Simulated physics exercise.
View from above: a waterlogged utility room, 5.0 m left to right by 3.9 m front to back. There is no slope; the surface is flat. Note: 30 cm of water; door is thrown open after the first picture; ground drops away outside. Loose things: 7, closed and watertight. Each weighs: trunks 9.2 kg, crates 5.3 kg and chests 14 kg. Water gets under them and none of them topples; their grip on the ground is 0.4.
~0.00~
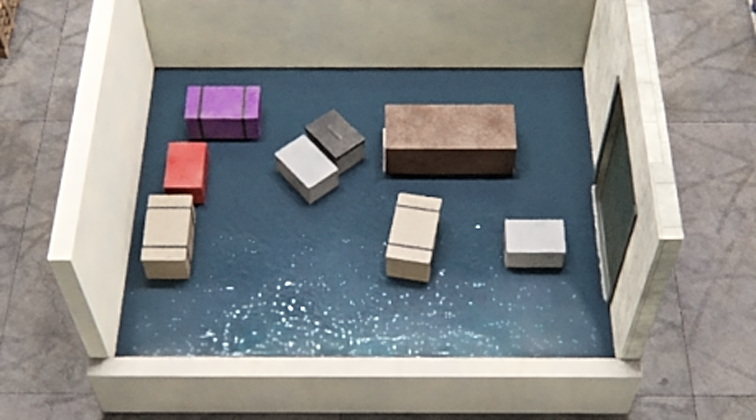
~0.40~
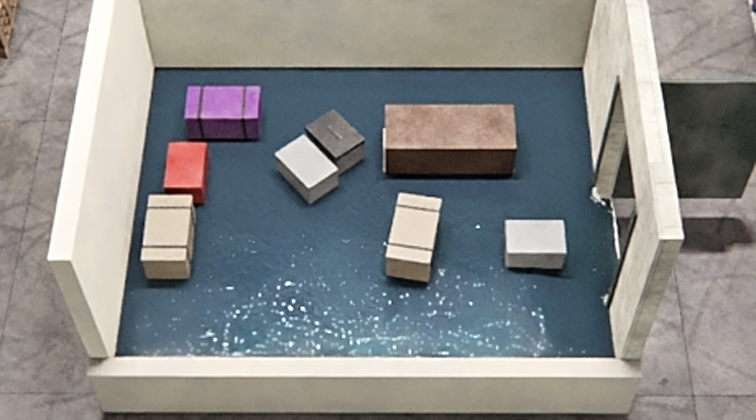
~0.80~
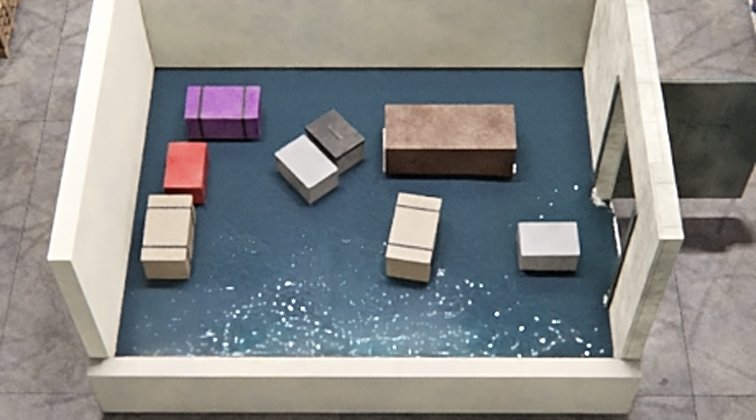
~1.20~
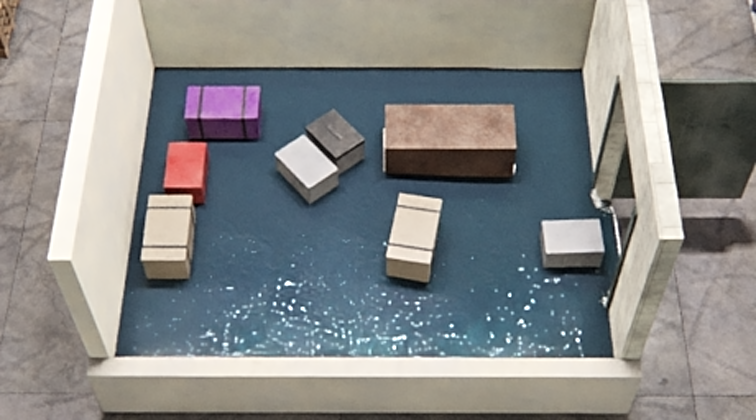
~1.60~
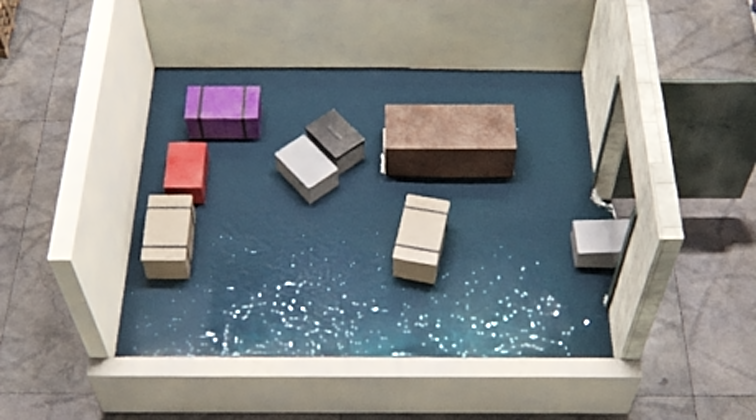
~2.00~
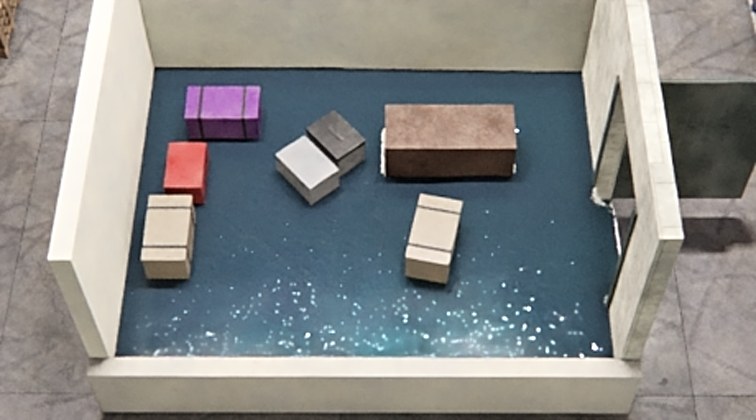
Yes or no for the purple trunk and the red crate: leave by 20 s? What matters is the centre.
I expect the purple trunk to stay trapped and the red crate to stay trapped.
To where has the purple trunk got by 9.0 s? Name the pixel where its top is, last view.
(249, 122), give or take.
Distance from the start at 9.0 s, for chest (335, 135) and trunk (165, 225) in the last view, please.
100 cm, 30 cm.
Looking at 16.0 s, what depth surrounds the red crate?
Close to 14 centimetres.
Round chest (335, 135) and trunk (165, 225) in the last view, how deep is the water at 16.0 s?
I'd estimate 13 cm for the first and 14 cm for the second.
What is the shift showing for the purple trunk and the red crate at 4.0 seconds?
Close to 20 and 20 centimetres by then.
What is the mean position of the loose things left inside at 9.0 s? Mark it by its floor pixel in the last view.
Mean floor pixel: About (281, 228).
After 4.0 s the purple trunk is near (240, 109), 0.2 m from its start, afloat; the red crate is near (199, 172), 0.2 m from its start, afloat; 1 of 7 are out; 6 afloat.
After 9.0 s the purple trunk is near (249, 122), 0.4 m from its start, afloat; the red crate is near (209, 186), 0.3 m from its start, afloat; 2 of 7 are out; 5 afloat.
After 16.0 s the purple trunk is near (290, 146), 0.9 m from its start, afloat; the red crate is near (252, 213), 0.9 m from its start, afloat; 3 of 7 are out; 4 afloat.
After 20.0 s the purple trunk is near (313, 154), 1.2 m from its start, afloat; the red crate is near (279, 218), 1.2 m from its start, afloat; 4 of 7 are out; 3 afloat.
